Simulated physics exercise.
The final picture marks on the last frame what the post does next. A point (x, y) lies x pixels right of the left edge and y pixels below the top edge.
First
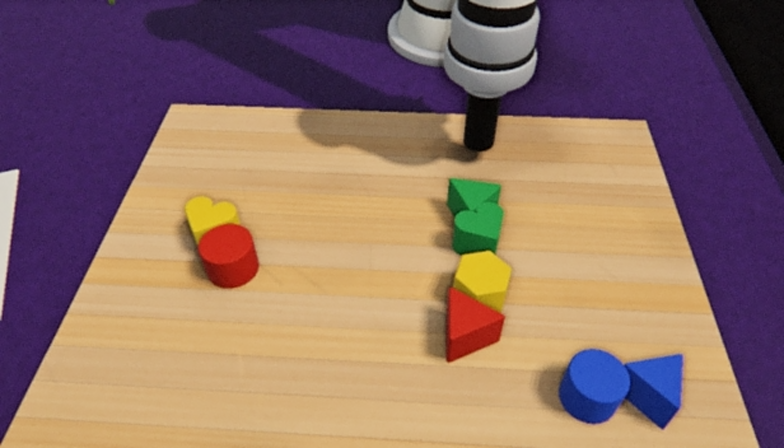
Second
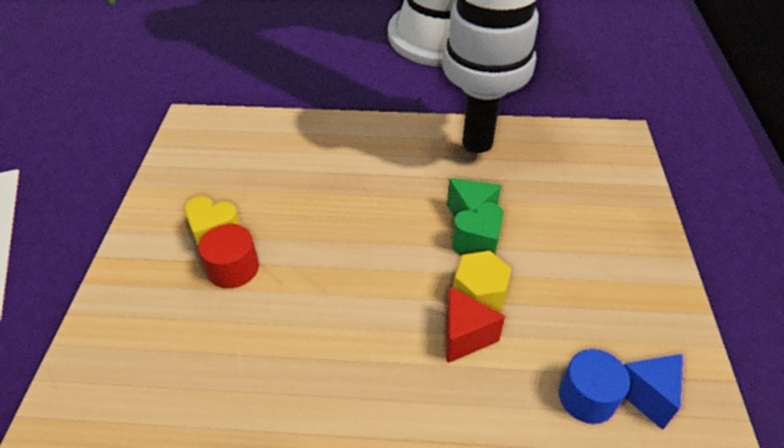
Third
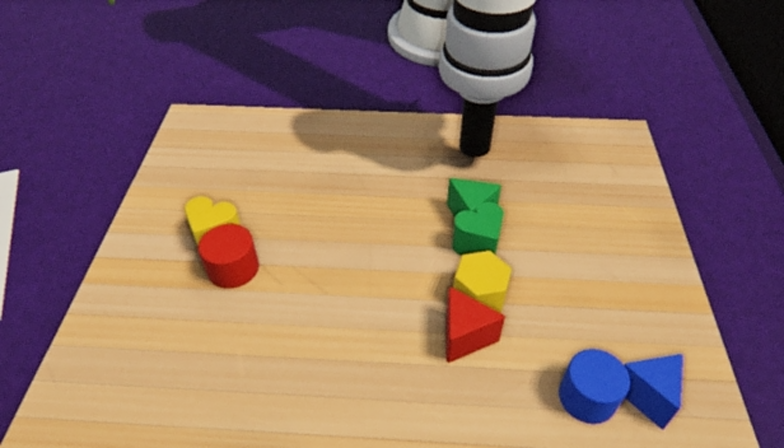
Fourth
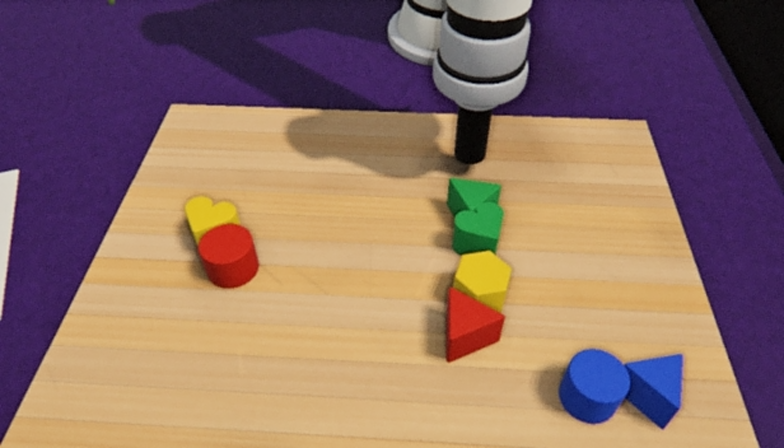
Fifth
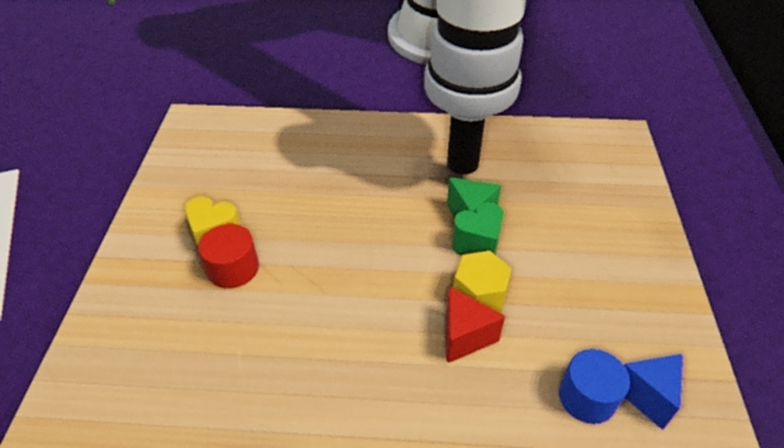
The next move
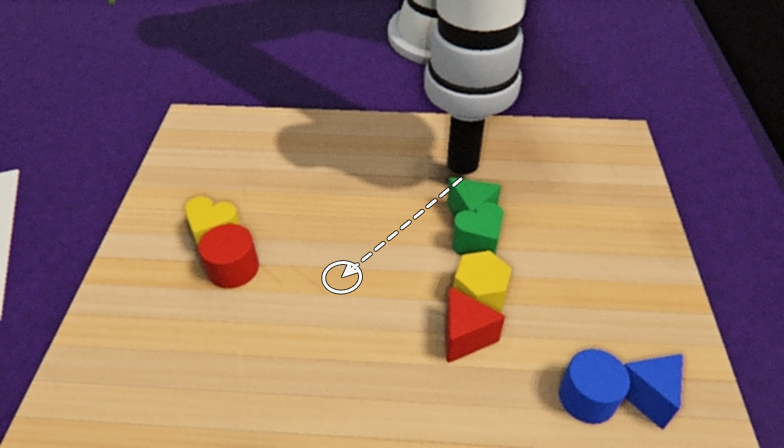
In the video, a white robotic arm with a black tip moves slightly down and left over a wooden board toward a green triangle above a green heart, while the red, yellow, green and blue blocks stay still.
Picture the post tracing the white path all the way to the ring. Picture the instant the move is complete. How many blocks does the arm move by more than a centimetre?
Going by the path, one block will move.
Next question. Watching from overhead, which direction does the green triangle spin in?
It goes anticlockwise.
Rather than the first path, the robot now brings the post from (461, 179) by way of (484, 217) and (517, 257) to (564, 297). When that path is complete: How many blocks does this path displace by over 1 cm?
By the end, three or more blocks will have moved.
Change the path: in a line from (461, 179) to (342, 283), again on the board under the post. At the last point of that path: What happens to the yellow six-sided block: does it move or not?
Not moved.
The drawn path runs from (461, 179) to (342, 277).
The first path, step by step. One third of the way, post (426, 195); green triangle (463, 194), turned 45° anticlockwise.
Two thirds of the way, post (385, 227); green triangle (462, 195), turned 50° anticlockwise.
At the end, post (341, 263); green triangle (462, 195), turned 50° anticlockwise; green heart-shaped block not moved.
